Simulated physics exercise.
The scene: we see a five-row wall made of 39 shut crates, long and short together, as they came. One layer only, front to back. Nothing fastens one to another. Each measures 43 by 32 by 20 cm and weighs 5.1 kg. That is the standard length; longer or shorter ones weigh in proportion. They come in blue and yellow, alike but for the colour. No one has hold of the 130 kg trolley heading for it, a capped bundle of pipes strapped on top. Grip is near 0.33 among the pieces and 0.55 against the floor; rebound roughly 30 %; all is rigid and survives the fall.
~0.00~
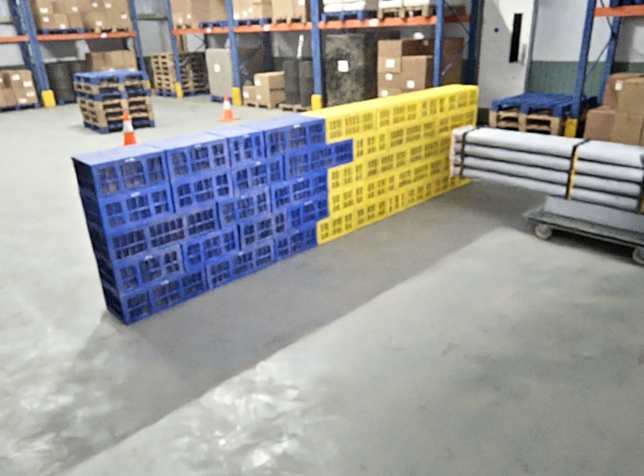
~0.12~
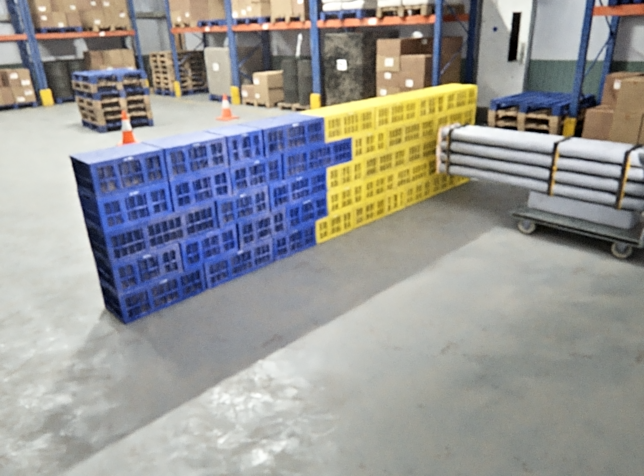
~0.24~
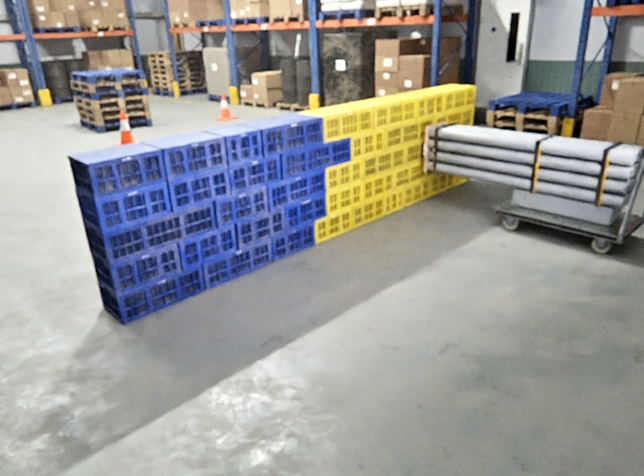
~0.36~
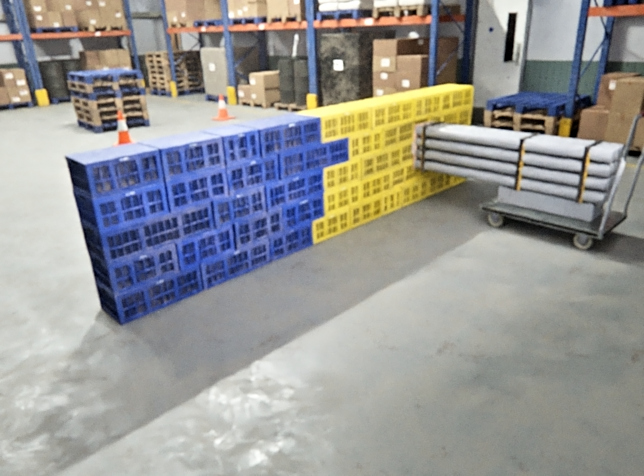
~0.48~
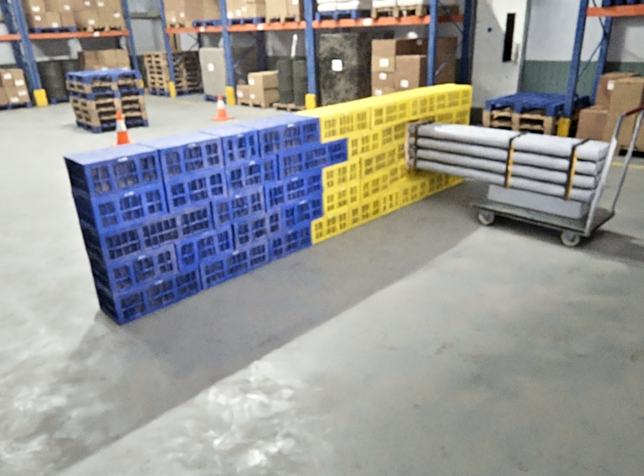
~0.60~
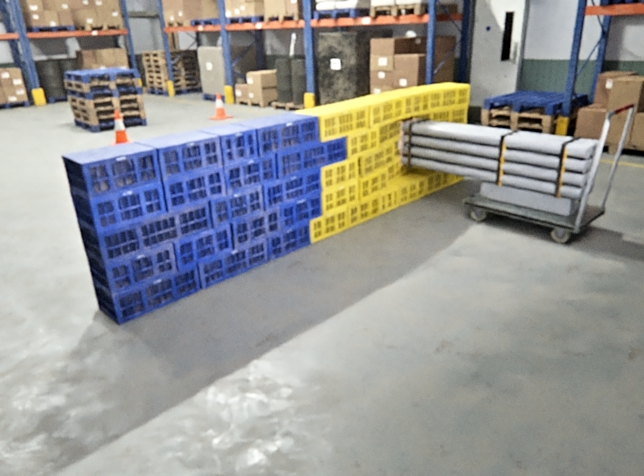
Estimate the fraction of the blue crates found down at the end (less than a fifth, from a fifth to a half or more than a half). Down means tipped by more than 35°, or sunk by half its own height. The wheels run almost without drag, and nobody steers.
It comes to fewer than one in five.
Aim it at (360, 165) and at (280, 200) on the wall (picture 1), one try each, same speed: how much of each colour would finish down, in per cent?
Blue 0 then 60, yellow 0 then 0 per cent.
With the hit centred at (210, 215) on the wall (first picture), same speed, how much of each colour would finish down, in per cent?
Then blue 60, yellow 0 per cent.
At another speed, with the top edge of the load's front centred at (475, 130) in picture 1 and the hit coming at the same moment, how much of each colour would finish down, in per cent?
Then blue 0, yellow 50 per cent.
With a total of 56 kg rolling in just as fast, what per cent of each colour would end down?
In that case blue 0, yellow 0 per cent.
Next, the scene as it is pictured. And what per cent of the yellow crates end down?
Yellow 50 per cent.
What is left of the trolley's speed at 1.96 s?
Roughly 0.0 m/s.
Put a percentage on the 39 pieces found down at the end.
Roughly 25 per cent of them.
Around 1.32 s, load 30 cm past the wall's line, stopped; none of the 18 blue crates down (0 of 39 in all colours); top blue crate unmoved; top yellow crate tipped 10°.
Around 1.96 s, load 30 cm past the wall's line, stopped; none of the 18 blue crates down (6 of 39 in all colours); top blue crate unmoved; top yellow crate tipped 30°, 22 cm lower.
Around 2.32 s, load 30 cm past the wall's line, stopped; none of the 18 blue crates down (11 of 39 in all colours); top blue crate unmoved; top yellow crate tipped 65°, 62 cm lower.
Around 2.74 s, load 30 cm past the wall's line, stopped; none of the 18 blue crates down (9 of 39 in all colours); top blue crate unmoved; top yellow crate upside down.
Finally (3.9 s), load 30 cm past the wall's line, stopped; none of the 18 blue crates down (10 of 39 in all colours); top blue crate unmoved; top yellow crate upside down. That is 0 per cent. Seen by the last camera, middles, top blue crate near (276, 133), top yellow crate near (288, 154).
